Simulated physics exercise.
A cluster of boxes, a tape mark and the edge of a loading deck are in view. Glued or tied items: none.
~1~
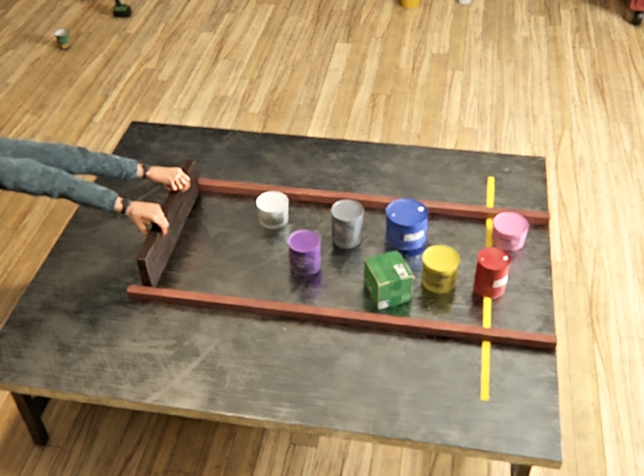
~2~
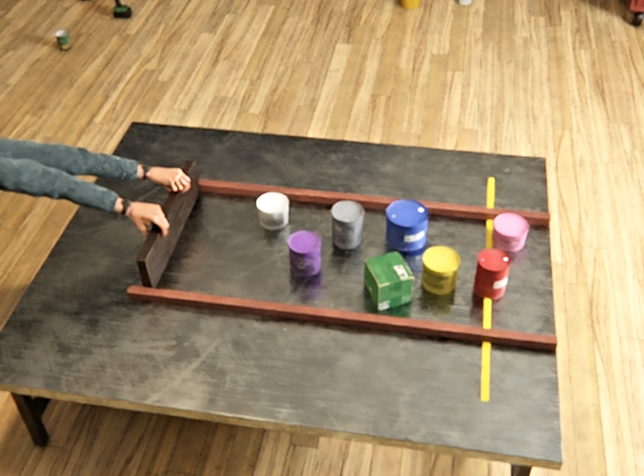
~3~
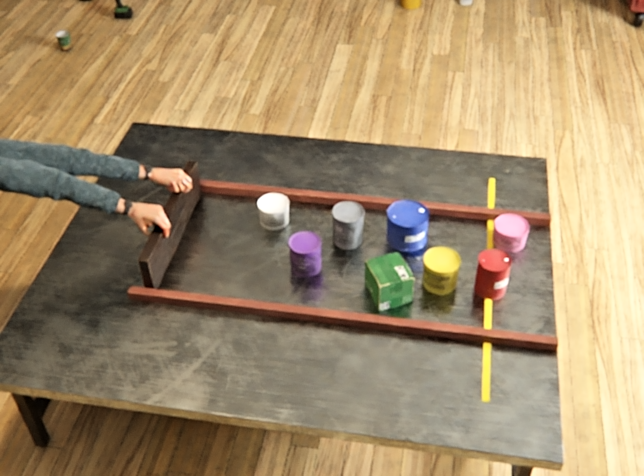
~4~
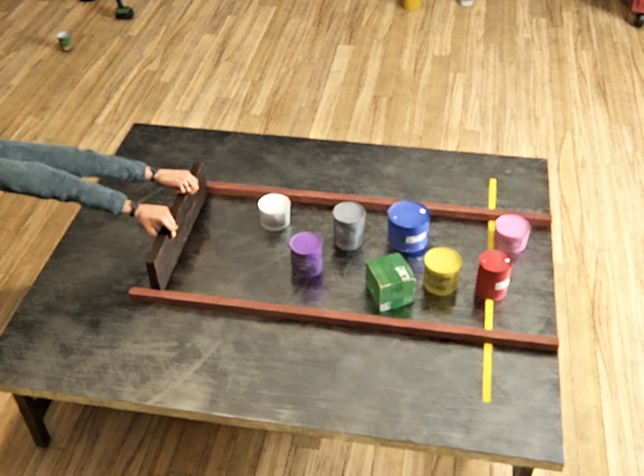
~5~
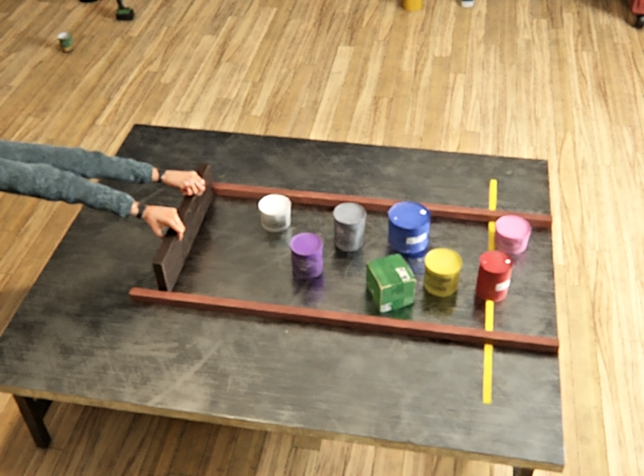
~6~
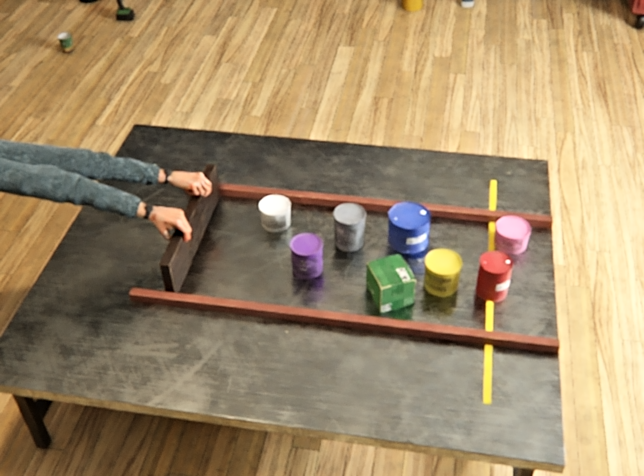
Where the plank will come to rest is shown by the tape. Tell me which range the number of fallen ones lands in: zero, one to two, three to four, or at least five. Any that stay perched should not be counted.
So the tally of ones that come down is one, perhaps two, really.
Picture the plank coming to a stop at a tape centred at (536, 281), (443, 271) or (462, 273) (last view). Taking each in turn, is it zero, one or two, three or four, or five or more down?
Three to four, none at all, zero.
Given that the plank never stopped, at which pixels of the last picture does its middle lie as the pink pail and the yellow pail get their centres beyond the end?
Roughly (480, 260); for the second one, roughly (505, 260).
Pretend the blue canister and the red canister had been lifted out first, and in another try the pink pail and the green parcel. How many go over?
First 0, then 1.
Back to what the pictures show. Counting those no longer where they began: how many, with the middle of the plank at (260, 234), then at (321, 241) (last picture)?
1 and 3.
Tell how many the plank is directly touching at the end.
Contact count: 4.
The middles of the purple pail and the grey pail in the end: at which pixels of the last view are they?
They come to rest around (509, 279) and (509, 255).
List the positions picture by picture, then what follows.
In the first picture, pink pail (509, 232); red canister (492, 273); yellow pail (440, 270); plank (171, 222); tape (488, 272).
In the second picture, red canister (492, 274); green parcel (388, 281).
In the third picture, yellow pail (441, 271); plank (173, 223).
In the fourth picture, pink pail (511, 234); white pail (275, 212).
In the fifth picture, red canister (494, 276); purple pail (307, 256).
In the sixth picture, pink pail (512, 236); red canister (494, 276); yellow pail (442, 273); plank (193, 227); tape (491, 276).
Soon after, none off yet; pink pail at rest near (512, 236); red canister at rest near (494, 276); yellow pail at rest near (442, 273).
After that, none off yet; pink pail displaced a little near (519, 235); red canister displaced about its own width near (518, 281); yellow pail displaced about its own width near (483, 279).
In the end, the number that fall off is one or two; gone, red canister and pink pail.
